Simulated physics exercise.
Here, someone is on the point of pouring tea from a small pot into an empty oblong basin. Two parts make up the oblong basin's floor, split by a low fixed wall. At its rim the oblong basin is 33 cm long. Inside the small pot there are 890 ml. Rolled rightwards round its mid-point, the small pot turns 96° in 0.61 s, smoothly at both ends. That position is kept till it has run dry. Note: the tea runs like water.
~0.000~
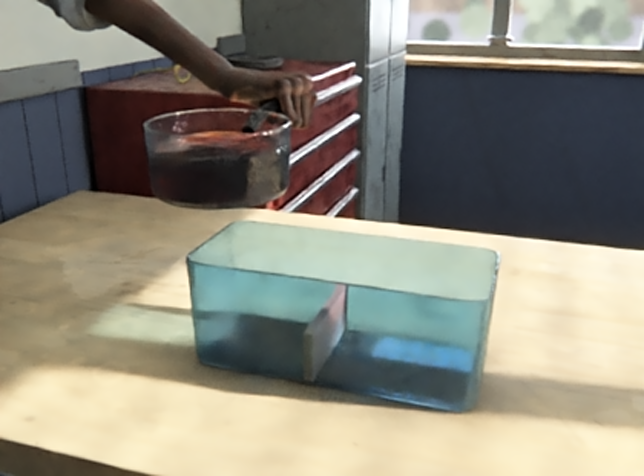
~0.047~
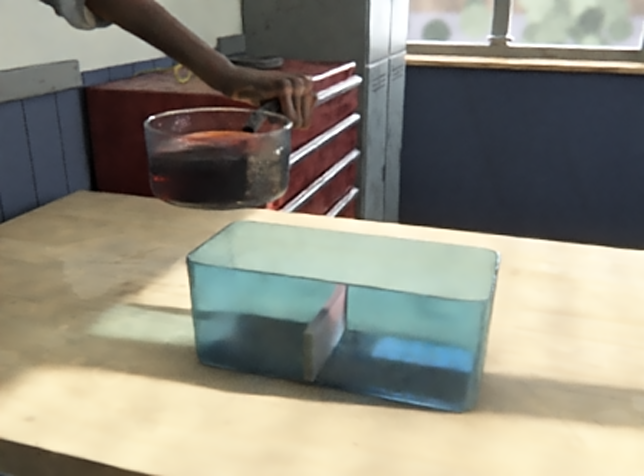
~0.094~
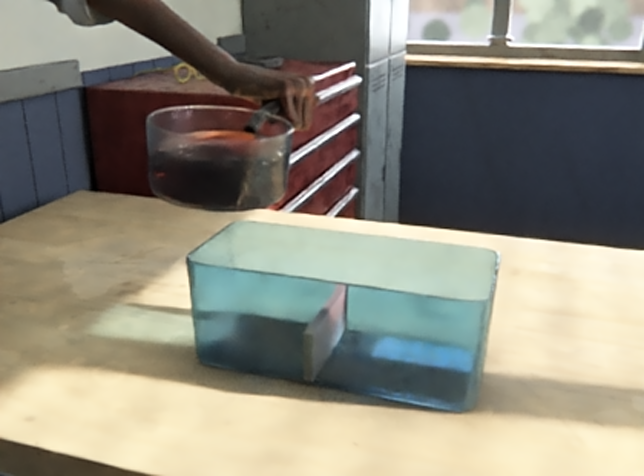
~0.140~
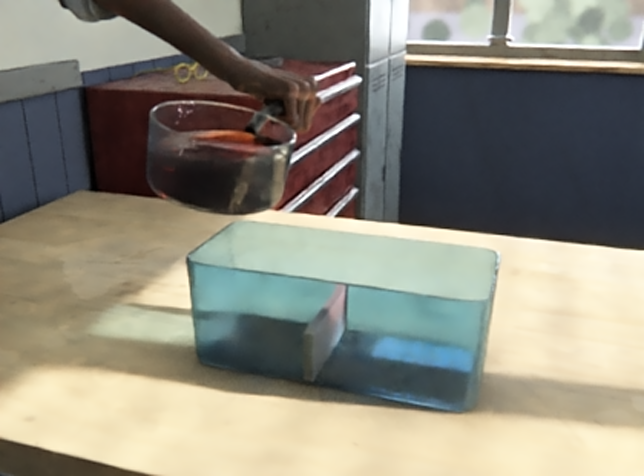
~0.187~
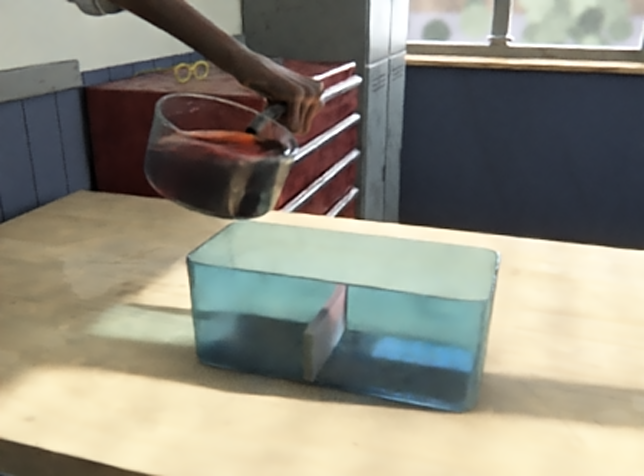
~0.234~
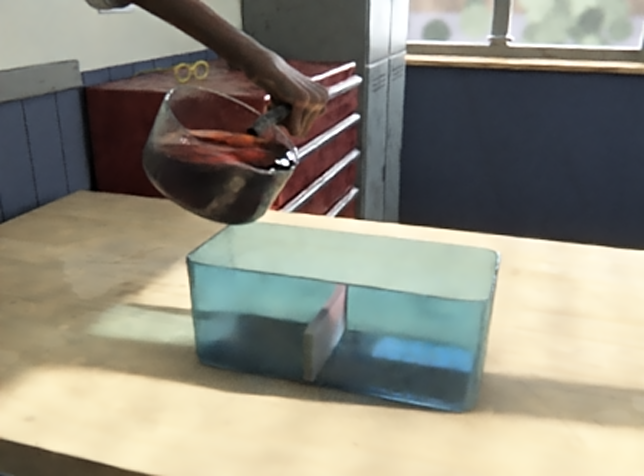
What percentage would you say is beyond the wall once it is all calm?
I would put it at about 34 per cent.
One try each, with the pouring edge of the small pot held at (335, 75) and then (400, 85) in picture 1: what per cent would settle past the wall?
Roughly 90 per cent the first time and 90 per cent the second.
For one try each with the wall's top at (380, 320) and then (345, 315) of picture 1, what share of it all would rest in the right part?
Roughly 10 per cent, then 10 per cent.
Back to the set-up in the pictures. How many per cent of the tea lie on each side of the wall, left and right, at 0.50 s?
Left: Around 16. Right: Around 16.
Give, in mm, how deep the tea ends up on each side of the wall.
On the left it stands about 32 mm, on the right about 14 mm.
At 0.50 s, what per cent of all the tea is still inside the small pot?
Around 36 in a hundred.
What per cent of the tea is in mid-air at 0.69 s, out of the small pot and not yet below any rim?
About 4 % of the total.
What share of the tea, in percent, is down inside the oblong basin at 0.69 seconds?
Around 84 per cent of the whole.
By 0.50 s the tilt is 88° and 37 per cent is still to pour, 16 is left of the wall and 16 right of it.
By 0.69 s the tilt is 96° and 12 per cent is still to pour, 50 is left of the wall and 34 right of it.
By 0.89 s the tilt is 96° and 3 per cent is still to pour, 60 is left of the wall and 33 right of it.
By 1.11 s the tilt is 96° and 1 per cent is still to pour, 63 is left of the wall and 34 right of it.
At rest 64 per cent lies left of the wall, 34 right of it and 2 outside.
